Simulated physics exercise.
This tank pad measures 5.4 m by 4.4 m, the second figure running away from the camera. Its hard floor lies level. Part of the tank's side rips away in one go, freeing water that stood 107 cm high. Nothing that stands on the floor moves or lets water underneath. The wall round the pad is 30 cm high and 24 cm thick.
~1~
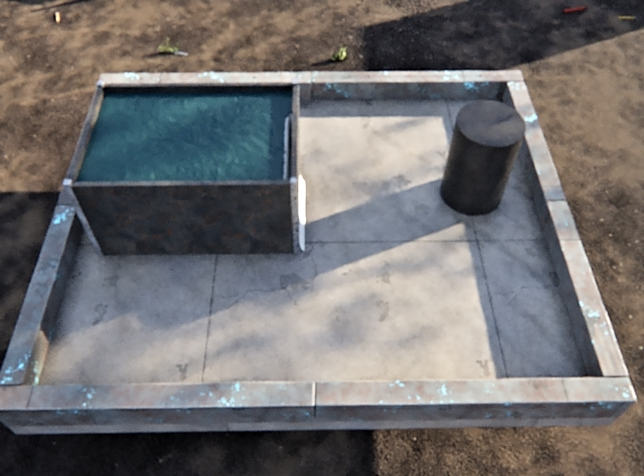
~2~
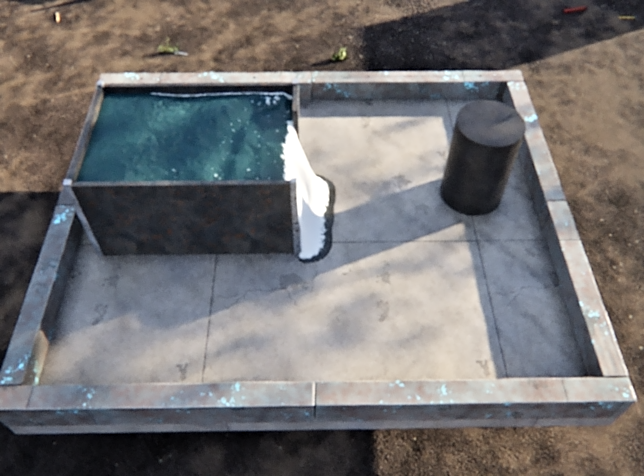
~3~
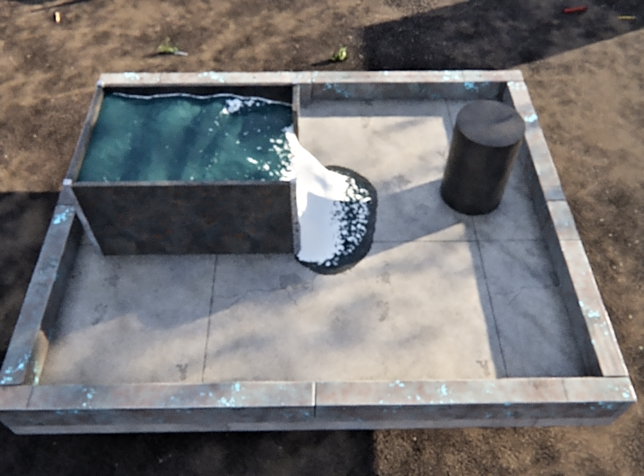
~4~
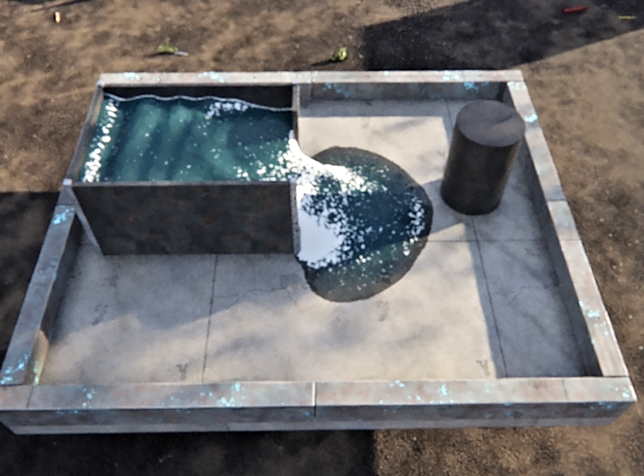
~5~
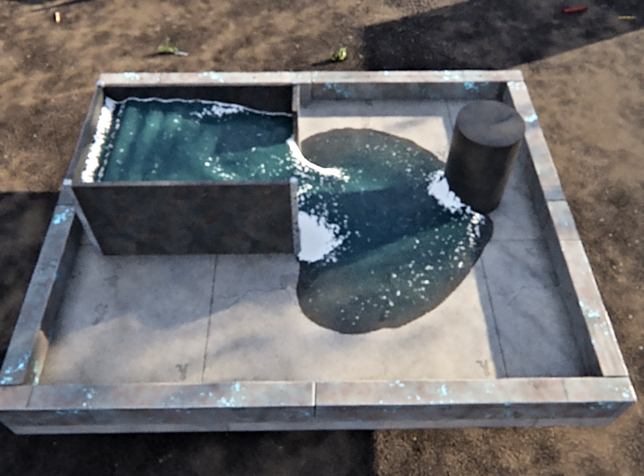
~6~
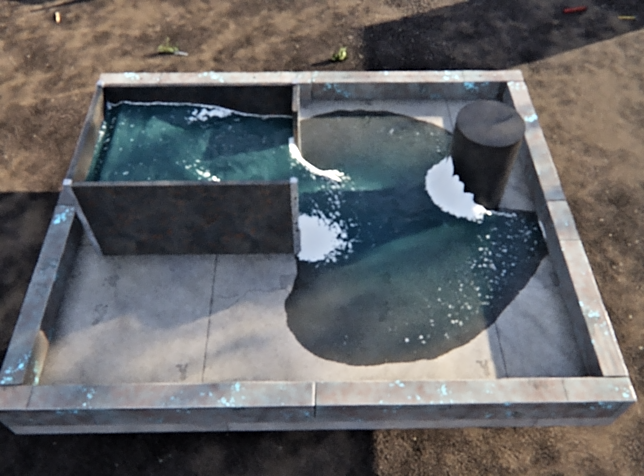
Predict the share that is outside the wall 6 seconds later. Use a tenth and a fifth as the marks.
Of the water, between a tenth and a fifth goes over.
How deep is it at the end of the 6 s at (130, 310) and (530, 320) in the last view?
About 17 and 20 cm.
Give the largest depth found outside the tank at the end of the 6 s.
Roughly 34 cm.
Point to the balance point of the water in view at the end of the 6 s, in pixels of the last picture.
Near (297, 221).
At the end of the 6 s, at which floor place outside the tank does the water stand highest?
Around (99, 179).
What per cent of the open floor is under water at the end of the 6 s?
Some 100 per cent of it.
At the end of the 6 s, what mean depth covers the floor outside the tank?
About 13 cm.
A moment later water covers 50 % of the floor and is deepest (107 cm) near (448, 208); 0 % is over the wall.
Soon after water covers 50 % of the floor and is deepest (66 cm) near (448, 208); 0 % is over the wall.
Next water covers 55 % of the floor and is deepest (52 cm) near (575, 389); 9 % is over the wall.
Later on water covers 70 % of the floor and is deepest (31 cm) near (510, 165); 13 % is over the wall.
At the end water covers 80 % of the floor and is deepest (34 cm) near (99, 179); 13 % is over the wall.
